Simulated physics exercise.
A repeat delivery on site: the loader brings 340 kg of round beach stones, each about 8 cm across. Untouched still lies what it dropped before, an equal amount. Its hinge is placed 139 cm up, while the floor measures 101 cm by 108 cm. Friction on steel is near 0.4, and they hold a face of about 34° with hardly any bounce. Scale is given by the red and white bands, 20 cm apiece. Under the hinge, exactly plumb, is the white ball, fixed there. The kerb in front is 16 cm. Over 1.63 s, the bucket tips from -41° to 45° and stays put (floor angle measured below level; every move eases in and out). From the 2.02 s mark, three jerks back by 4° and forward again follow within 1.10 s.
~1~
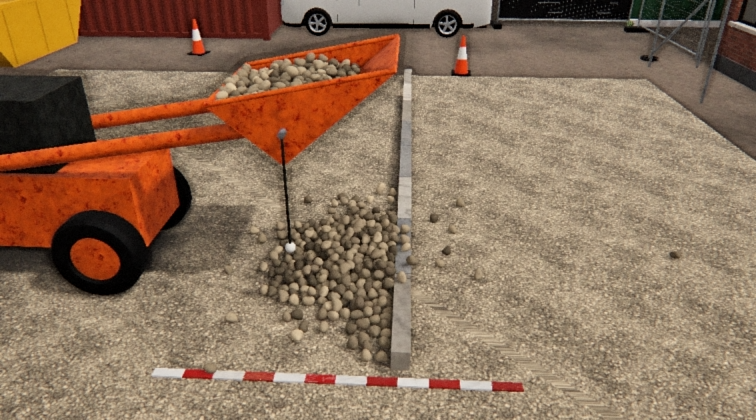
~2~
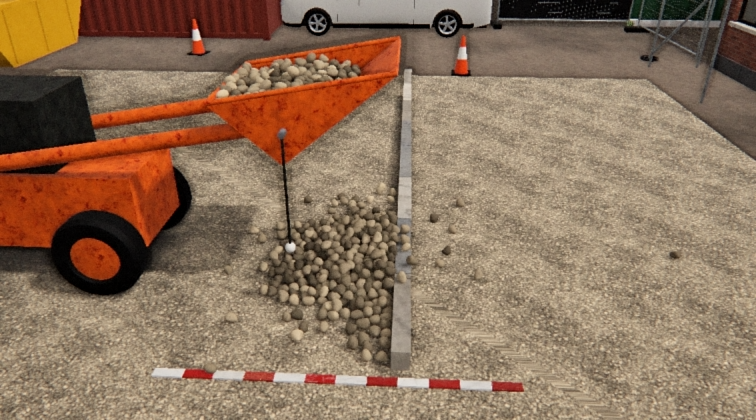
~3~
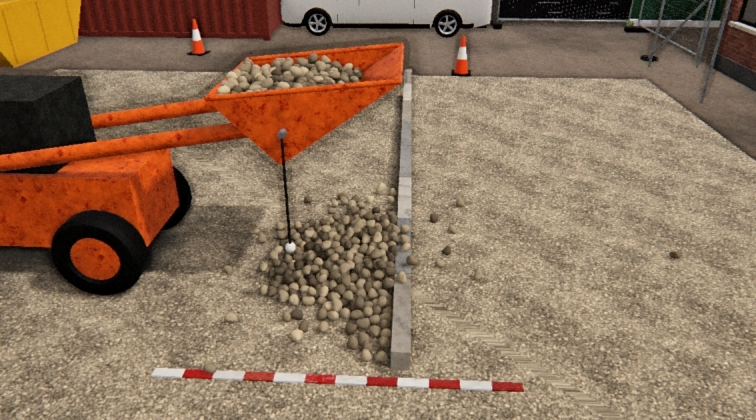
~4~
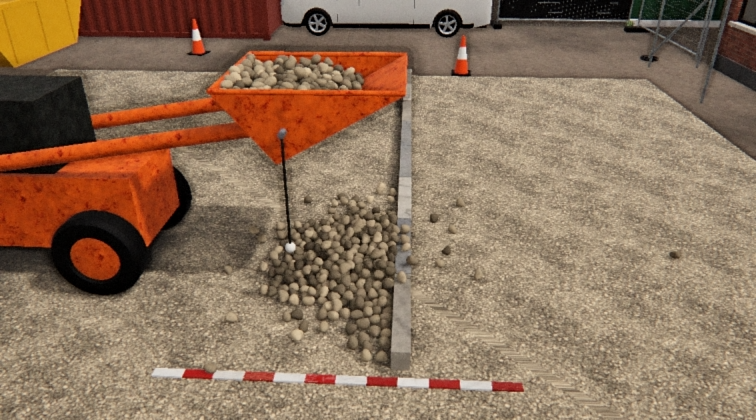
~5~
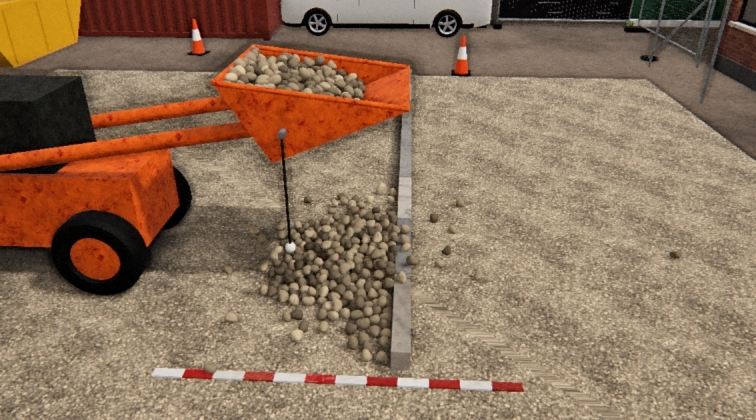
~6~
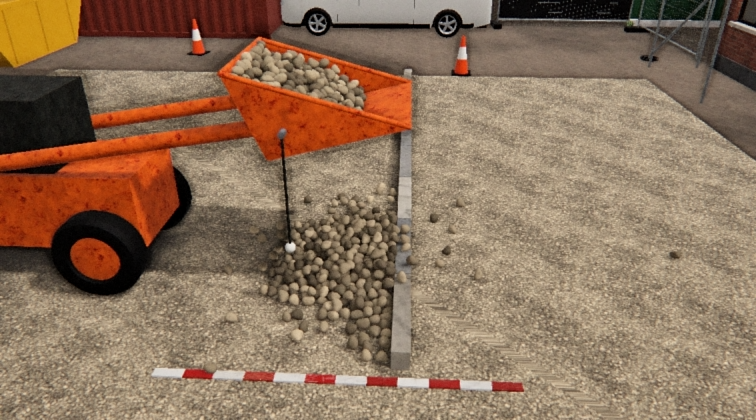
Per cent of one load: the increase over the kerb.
76 percent.
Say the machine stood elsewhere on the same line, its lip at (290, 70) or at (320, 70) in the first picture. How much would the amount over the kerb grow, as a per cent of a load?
Close to 5 per cent, followed by close to 10 per cent.
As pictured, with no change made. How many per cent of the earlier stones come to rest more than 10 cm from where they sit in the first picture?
I'd put it at about 5 per cent.
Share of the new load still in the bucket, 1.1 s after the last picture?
Reading: Near 25 % of the load.
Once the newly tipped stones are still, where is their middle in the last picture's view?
I'd point to about (448, 262).
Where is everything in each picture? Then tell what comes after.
In the first frame, the bucket is at -41°, its lip at (396, 71); the top of the load is at (324, 67). The earlier load is highest near (370, 239), 23 cm above ground level, 98 % on this side of the kerb, 2 % over the kerb.
In the second frame, the bucket is at -40°, its lip at (397, 74); the top of the load is at (316, 66).
The third frame shows lip at (401, 81), floor tilted -36°, highest stones at (287, 66).
The fourth frame shows lip at (405, 94), floor tilted -30°, highest stones at (266, 65).
The fifth frame shows lip at (409, 110), floor tilted -23°, highest stones at (259, 63).
The sixth frame shows lip at (411, 128), floor tilted -15°, highest stones at (263, 55).
Then, 0.6 s after the last picture the floor is at 31°; in per cent of one load, 100 in the bucket, 98 on this side of the kerb, 2 over the kerb; the foremost stones are at (474, 243).
Then, 1.1 s after the last picture the floor is at 45°; in per cent of one load, 24 in the bucket, 145 on this side of the kerb, 31 over the kerb; the foremost stones are at (494, 251).
Then, 3.0 s after the last picture the floor is at 45°; in per cent of one load, 0 in the bucket, 123 on this side of the kerb, 77 over the kerb; the foremost stones are at (657, 258).
Then, 5.7 s after the last picture the floor is at 45°; in per cent of one load, 0 in the bucket, 123 on this side of the kerb, 77 over the kerb; the foremost stones are at (657, 258). Net gain over the kerb, 76.
